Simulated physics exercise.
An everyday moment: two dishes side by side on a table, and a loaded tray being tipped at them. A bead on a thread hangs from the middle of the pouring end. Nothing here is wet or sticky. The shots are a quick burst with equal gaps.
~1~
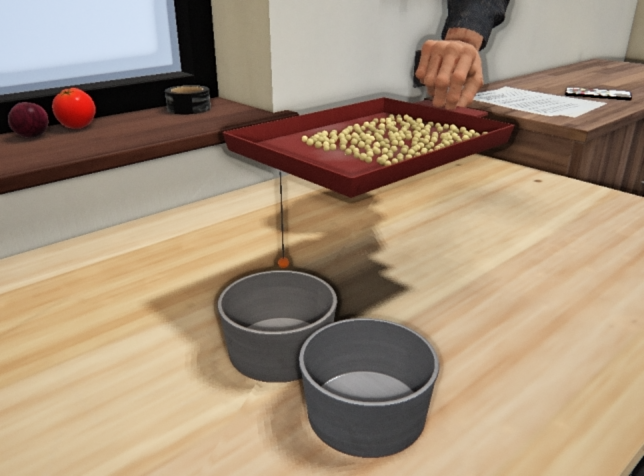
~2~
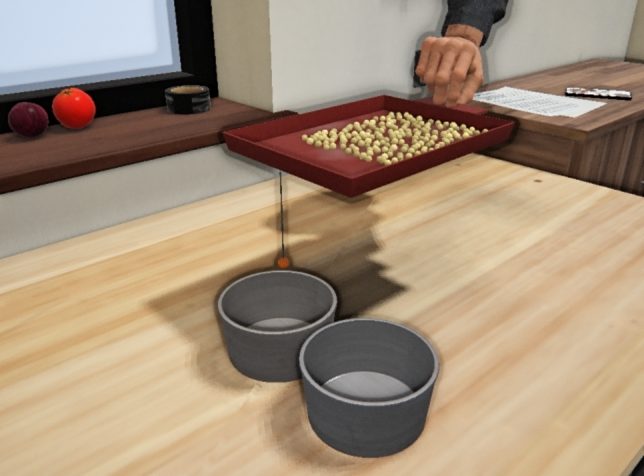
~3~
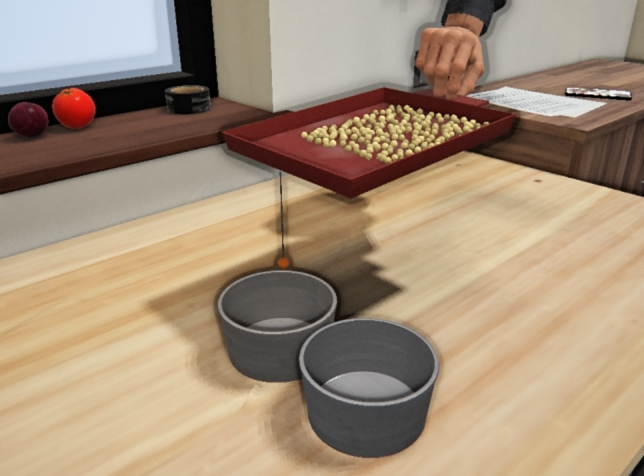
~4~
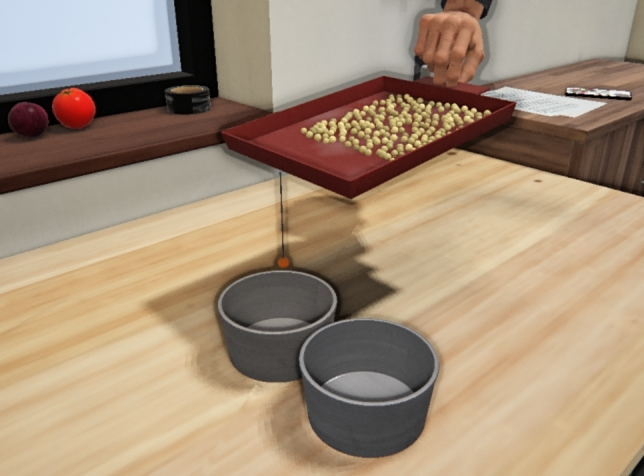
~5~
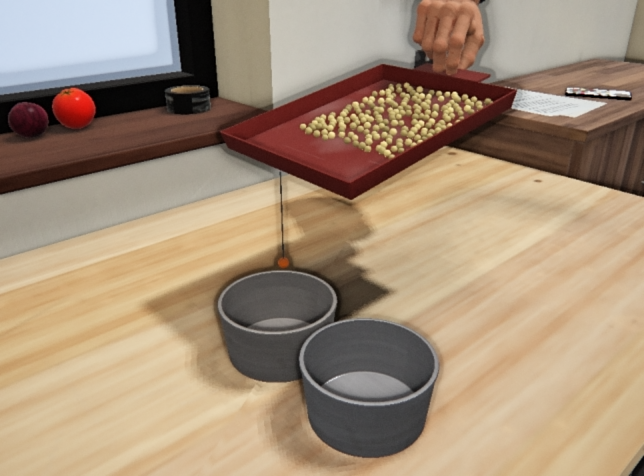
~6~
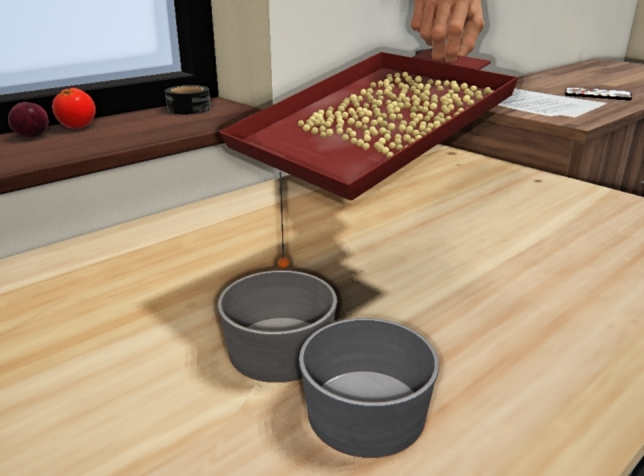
A hand slowly raised the far end of a red tray of pale round beans above two grey dishes on a wooden table, tilting it slightly while the beans stayed on it.
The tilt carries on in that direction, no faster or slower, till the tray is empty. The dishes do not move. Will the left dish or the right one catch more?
The left-hand dish gets more.
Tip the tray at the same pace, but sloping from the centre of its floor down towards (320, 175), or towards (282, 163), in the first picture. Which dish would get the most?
First the left one, then the left dish.
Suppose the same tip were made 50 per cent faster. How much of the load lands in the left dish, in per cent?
Roughly 60 in a hundred.
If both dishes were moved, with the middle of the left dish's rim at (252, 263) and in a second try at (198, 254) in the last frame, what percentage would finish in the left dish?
Near 10 % and 0 %.
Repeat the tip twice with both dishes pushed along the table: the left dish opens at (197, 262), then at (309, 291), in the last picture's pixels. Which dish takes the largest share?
One: The dish on the right. Two: The left one.
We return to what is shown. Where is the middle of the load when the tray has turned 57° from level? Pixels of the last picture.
Around (311, 167).
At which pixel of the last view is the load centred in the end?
Near (276, 352).
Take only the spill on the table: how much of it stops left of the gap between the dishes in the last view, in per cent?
Close to 80 per cent.
Just after the last frame, tray tipped steeply; almost all on the tray; just a few in the right dish; just a few in the left dish; just a few outside both; just a few in the air.
A moment on, tray tipped right over; the larger part on the tray; just a few in the right dish; about a tenth in the left dish; just a few outside both; about a tenth in the air.
Further on, tray tipped past a quarter turn; about a tenth in the right dish; the larger part in the left dish; roughly a quarter outside both.
When it is over, tray tipped past a quarter turn; about a tenth in the right dish; the larger part in the left dish; roughly a quarter outside both.
